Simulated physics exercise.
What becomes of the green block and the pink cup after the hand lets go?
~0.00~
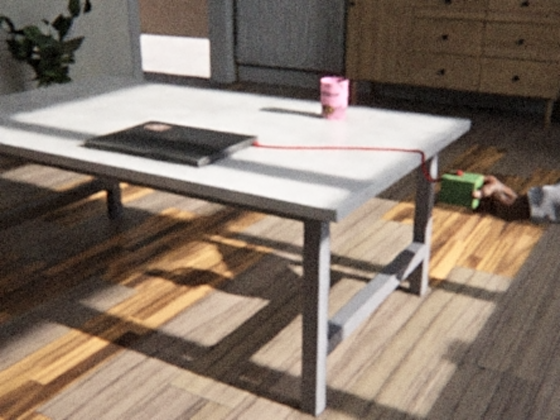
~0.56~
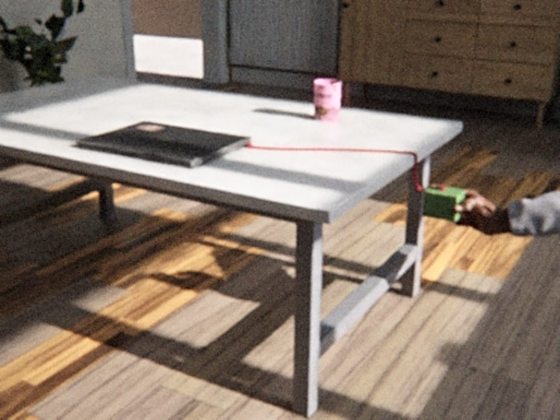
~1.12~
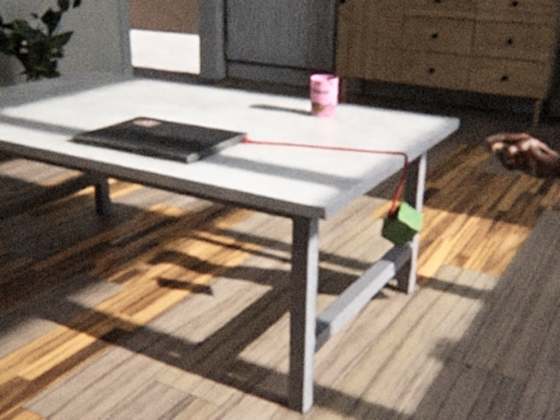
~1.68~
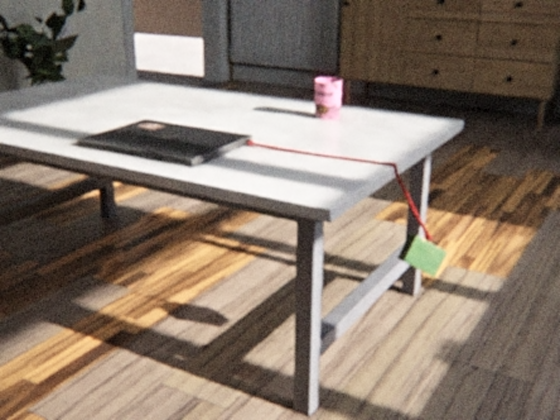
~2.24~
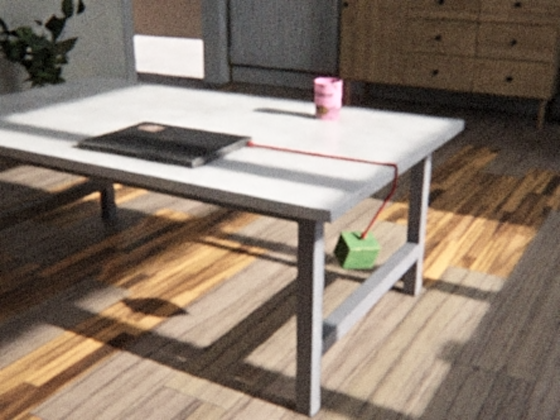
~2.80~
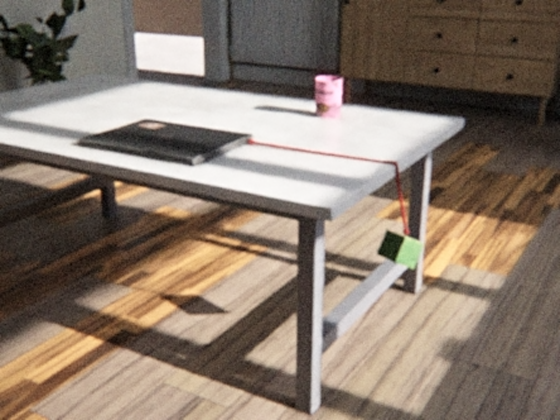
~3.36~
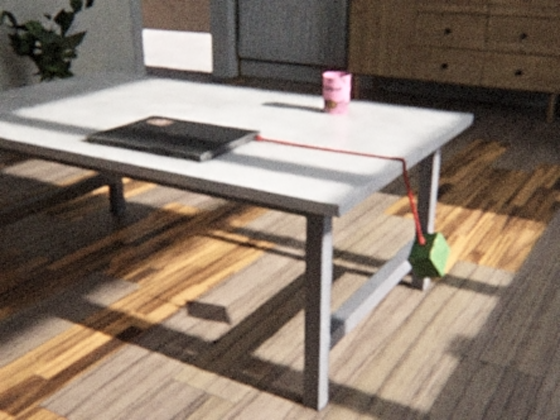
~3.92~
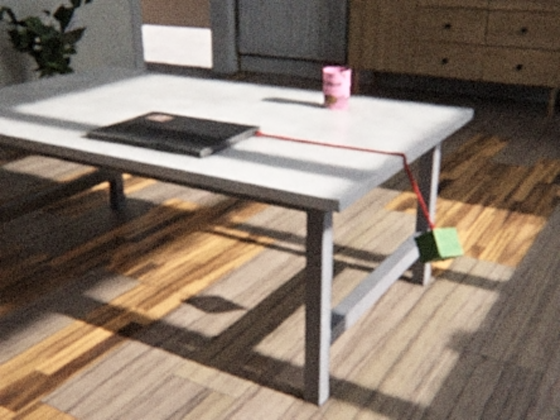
The green block ends up dangling from the shoelace past the table's edge, above the floor. The pink cup keeps its place on the tabletop.
